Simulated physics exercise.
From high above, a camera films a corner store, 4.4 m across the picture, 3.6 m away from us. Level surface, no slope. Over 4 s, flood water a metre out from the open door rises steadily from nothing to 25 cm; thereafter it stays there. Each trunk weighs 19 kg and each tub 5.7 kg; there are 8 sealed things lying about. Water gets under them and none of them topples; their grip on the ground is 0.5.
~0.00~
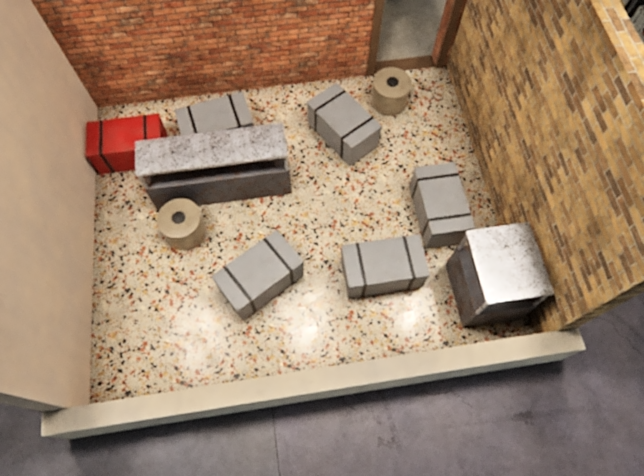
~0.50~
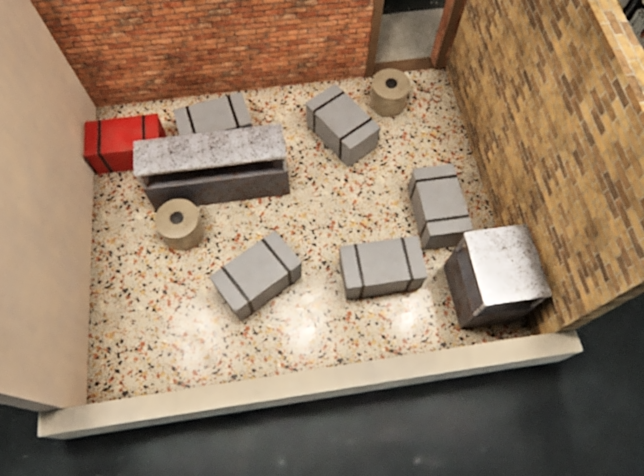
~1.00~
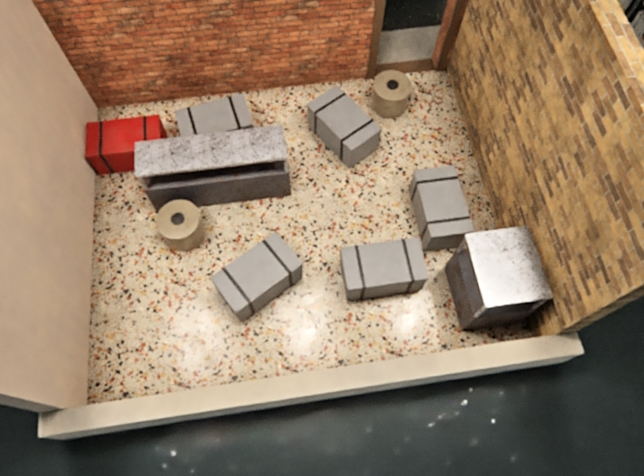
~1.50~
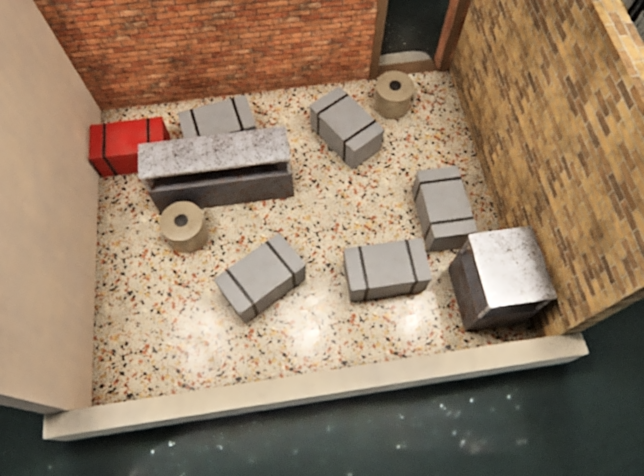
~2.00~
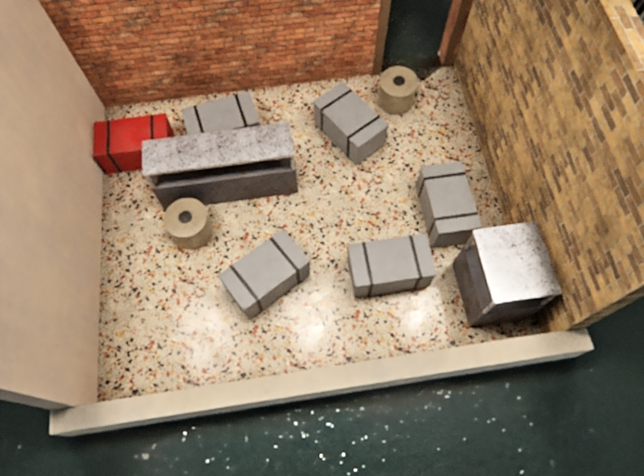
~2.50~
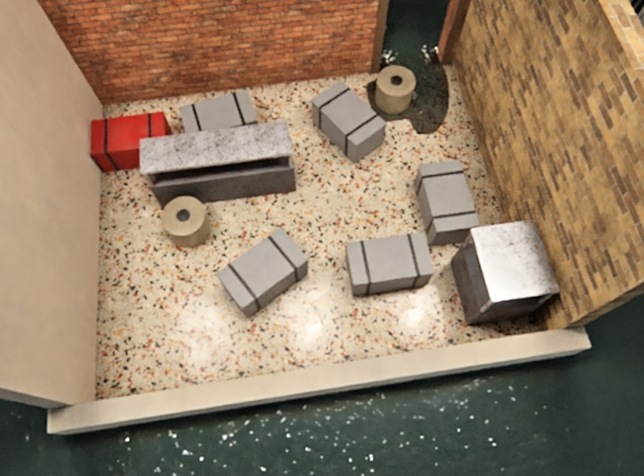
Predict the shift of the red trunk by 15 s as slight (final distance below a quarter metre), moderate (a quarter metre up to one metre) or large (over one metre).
The shift is large.
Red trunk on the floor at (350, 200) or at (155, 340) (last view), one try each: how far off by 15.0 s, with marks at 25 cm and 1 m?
In that order: It slides a little; it gets carried off.
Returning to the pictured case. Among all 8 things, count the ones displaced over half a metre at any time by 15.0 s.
It adds up to 8.
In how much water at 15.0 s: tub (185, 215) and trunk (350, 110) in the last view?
First about 8 cm, second about 8 cm.
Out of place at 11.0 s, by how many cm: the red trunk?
By then it has shifted roughly 40 cm.
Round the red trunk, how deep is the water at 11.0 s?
Depth: About 6 cm.
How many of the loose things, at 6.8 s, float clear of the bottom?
2.
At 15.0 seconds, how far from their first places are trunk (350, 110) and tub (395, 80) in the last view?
Shifts: 60 cm / 250 cm.
After 3.5 s the red trunk is near (128, 132), 0.0 m from its start, aground; 0 afloat.
After 6.8 s the red trunk is near (128, 132), 0.0 m from its start, aground; 2 afloat.
After 11.0 s the red trunk is near (139, 100), 0.4 m from its start, afloat; 6 afloat.
After 15.0 s the red trunk is near (362, 68), 2.7 m from its start, afloat; 8 afloat.
